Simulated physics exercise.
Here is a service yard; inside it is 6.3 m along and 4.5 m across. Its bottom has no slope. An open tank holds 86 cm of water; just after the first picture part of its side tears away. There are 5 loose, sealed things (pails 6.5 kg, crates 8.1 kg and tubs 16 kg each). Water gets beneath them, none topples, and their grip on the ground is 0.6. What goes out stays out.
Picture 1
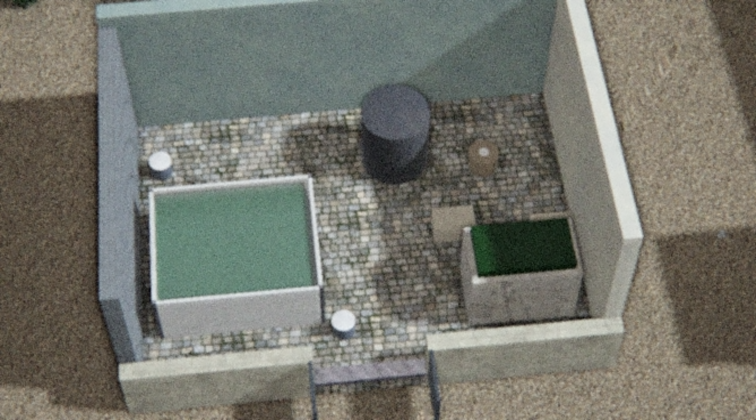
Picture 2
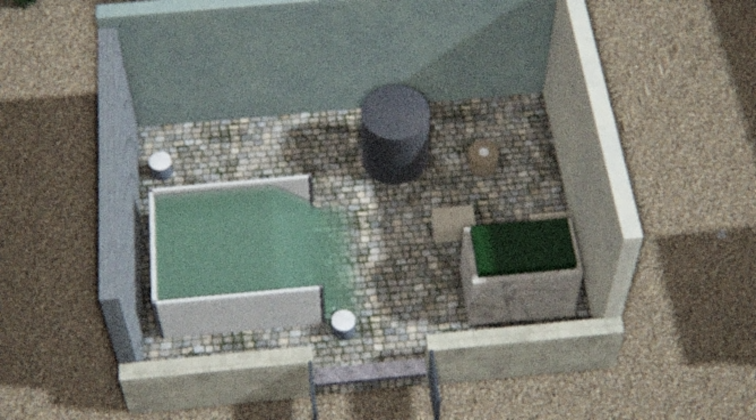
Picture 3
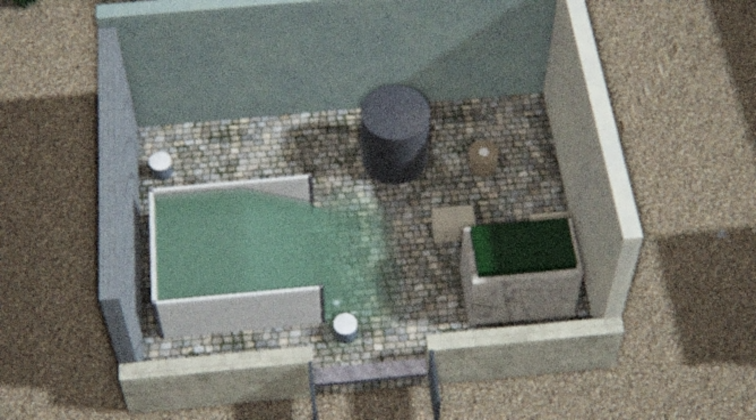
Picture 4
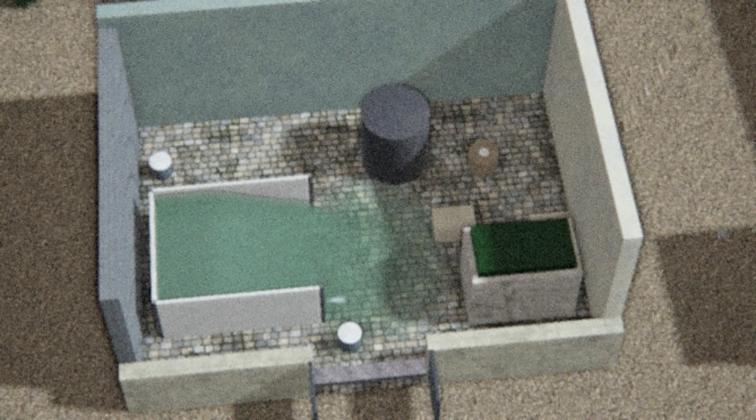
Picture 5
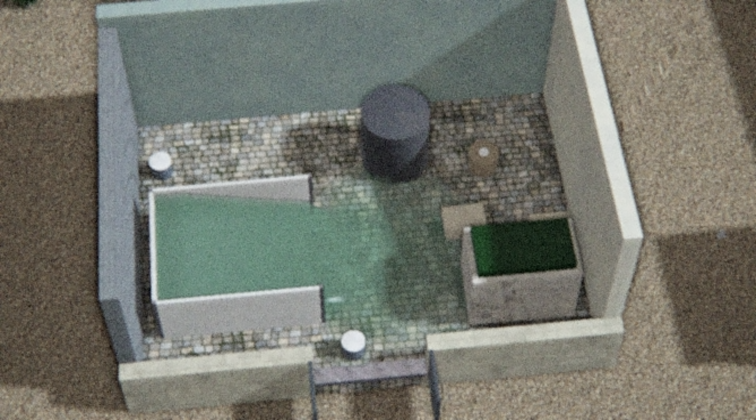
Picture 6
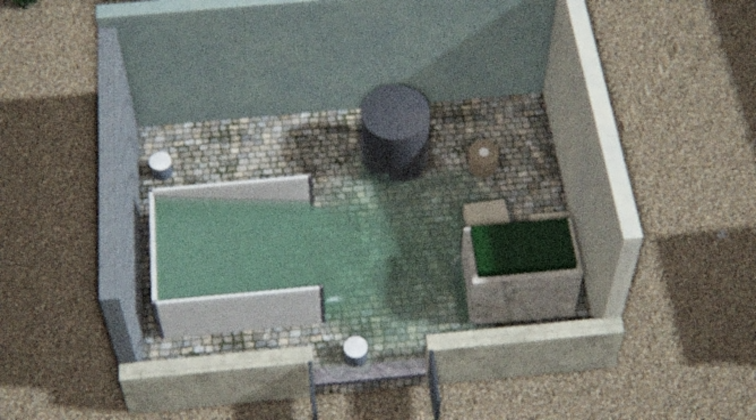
Green water spilling from a white-walled tank across a cobbled yard, nudging a white pail slightly, then shifting a tan crate rightward.
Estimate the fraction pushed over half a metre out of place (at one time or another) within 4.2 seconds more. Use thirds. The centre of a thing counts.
It is at least two thirds.
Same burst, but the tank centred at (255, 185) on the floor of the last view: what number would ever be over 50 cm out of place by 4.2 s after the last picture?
Then 5.
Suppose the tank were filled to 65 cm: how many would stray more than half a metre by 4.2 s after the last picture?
In that case 3 of them.
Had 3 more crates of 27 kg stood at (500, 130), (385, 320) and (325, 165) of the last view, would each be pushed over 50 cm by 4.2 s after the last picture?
In turn: Past it, over, less.
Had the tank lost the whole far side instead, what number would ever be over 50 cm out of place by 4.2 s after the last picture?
Then 3.
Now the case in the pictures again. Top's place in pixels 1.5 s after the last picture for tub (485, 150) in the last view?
Around (513, 103).
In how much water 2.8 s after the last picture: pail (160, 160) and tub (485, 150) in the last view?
Roughly 0 and 15 cm.
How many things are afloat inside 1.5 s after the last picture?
I count 3.
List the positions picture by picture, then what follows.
The first frame shows a crate at (454, 218), on the bottom; a pail at (343, 320), on the bottom; 4.0 m2 under water; 0 of 5 have shifted.
The second frame shows a crate at (454, 218) rests on the ground; a pail at (343, 320), on the bottom; 5.2 m2 under water; 0 of 5 have shifted.
The third frame shows a crate at (454, 218), on the bottom; a pail at (345, 324), on the bottom, 6 cm from its start; water covers 6.7 m2; 1 of 5 have shifted.
The fourth frame shows a crate at (454, 218) rests on the ground; a pail at (350, 332), on the bottom, 21 cm from its start; 8.6 m2 under water; 1 of 5 have shifted.
The fifth frame shows a crate at (464, 216), on the bottom, 15 cm from its start; a pail at (353, 341), on the bottom, 35 cm from its start; water covers 10.2 m2; 2 of 5 have shifted.
The sixth frame shows a crate at (487, 213), on the bottom, 48 cm from its start; a pail at (355, 347) rests on the ground, 45 cm from its start; 11.7 m2 under water; 2 of 5 have shifted.
Then, 0.4 s after the last picture 2 of 5 are over 50 cm from their spots; 1 afloat.
Then, 1.5 s after the last picture 3 of 5 are over 50 cm from their spots; 3 afloat.
Then, 2.8 s after the last picture 4 of 5 are over 50 cm from their spots; 3 afloat.
Then, 4.2 s after the last picture 4 of 5 are over 50 cm from their spots, and 4 have been at some point; 3 afloat.
